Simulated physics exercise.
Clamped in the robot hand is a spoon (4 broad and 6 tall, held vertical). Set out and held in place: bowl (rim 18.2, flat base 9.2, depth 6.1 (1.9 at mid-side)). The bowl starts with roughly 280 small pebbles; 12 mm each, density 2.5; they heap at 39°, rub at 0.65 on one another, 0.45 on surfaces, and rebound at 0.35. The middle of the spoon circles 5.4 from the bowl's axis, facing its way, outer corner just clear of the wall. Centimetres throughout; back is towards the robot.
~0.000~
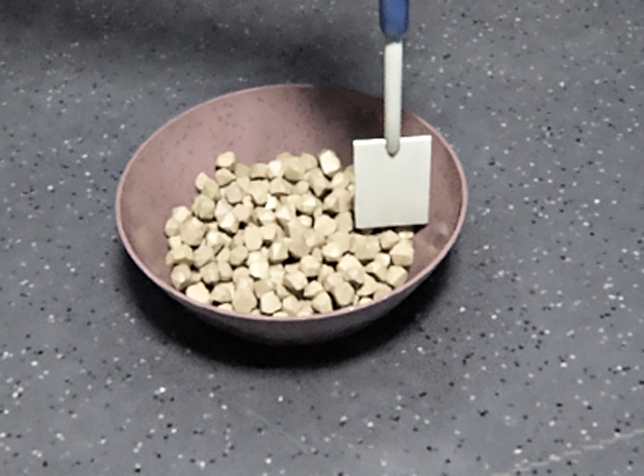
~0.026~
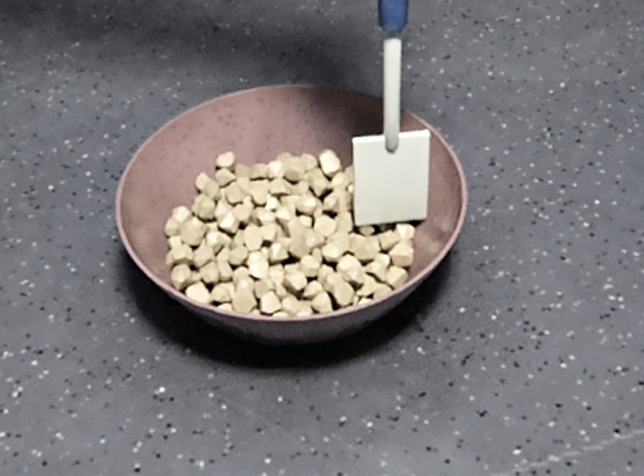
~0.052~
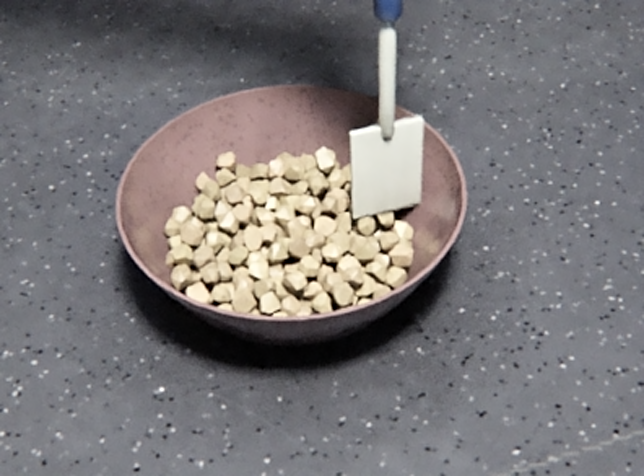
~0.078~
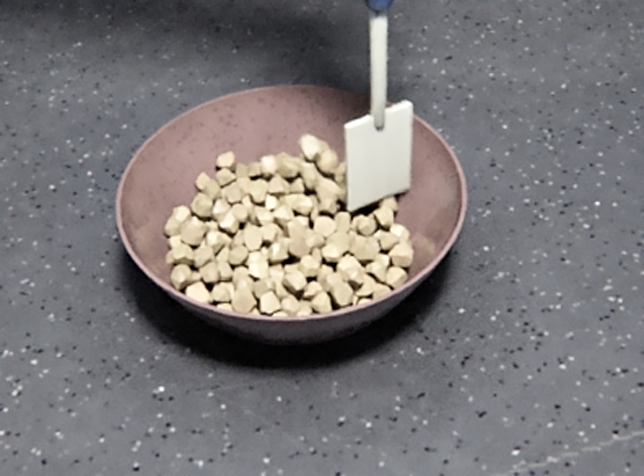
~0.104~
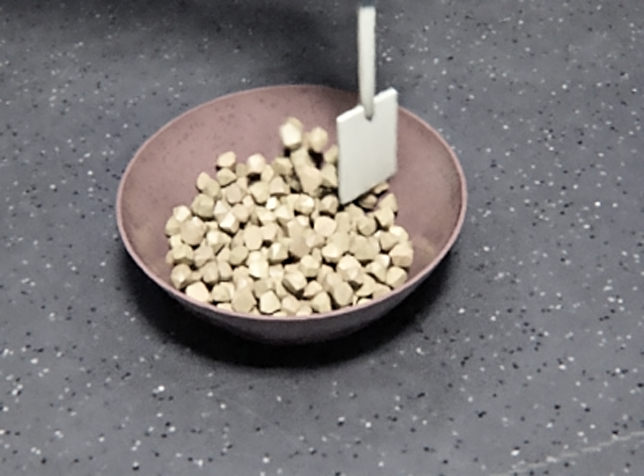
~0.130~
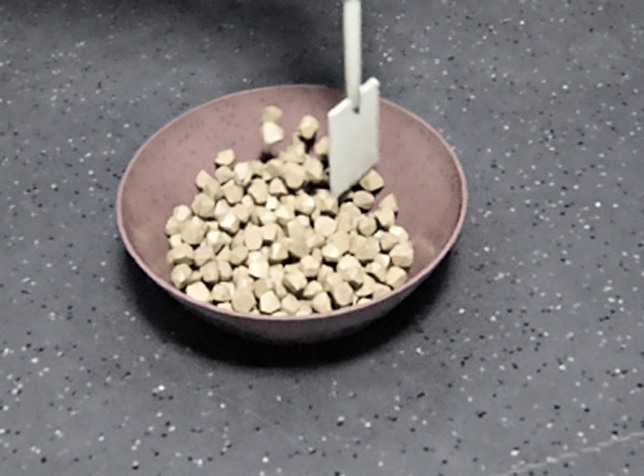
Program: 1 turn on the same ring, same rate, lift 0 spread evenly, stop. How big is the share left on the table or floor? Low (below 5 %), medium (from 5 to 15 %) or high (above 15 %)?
Answer: Medium; from 5 to 15 % of the small pebbles finish on the table or floor.
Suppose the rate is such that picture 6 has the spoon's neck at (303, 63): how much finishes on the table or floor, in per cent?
Some 15 per cent.
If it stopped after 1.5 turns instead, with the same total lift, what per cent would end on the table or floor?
Then about 15 per cent.
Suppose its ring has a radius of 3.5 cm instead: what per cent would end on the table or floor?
In that case some 5 per cent.
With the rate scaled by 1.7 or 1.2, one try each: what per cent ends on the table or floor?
Some 15 and 10 per cent.
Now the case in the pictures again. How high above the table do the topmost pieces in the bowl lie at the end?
Roughly 7.0 cm.
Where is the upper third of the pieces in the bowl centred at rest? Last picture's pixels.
Near (363, 183).
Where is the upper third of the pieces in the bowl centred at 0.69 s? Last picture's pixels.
Around (377, 246).
After 0.41 s, 169° round, highest piece 8 above the table; 280 in the bowl.
After 0.69 s, 291° round, highest piece 8 above the table; 269 in the bowl, 10 on the table or floor, 1 in flight or on the tool.
After 1.03 s, 0° round, highest piece 7 above the table; 252 in the bowl, 27 on the table or floor, 1 in flight or on the tool.
After 1.73 s, 0° round, highest piece 7 above the table; 252 in the bowl, 28 on the table or floor.
In the end, 252 in the bowl, 28 on the table or floor. That is 10 % on the table or floor.
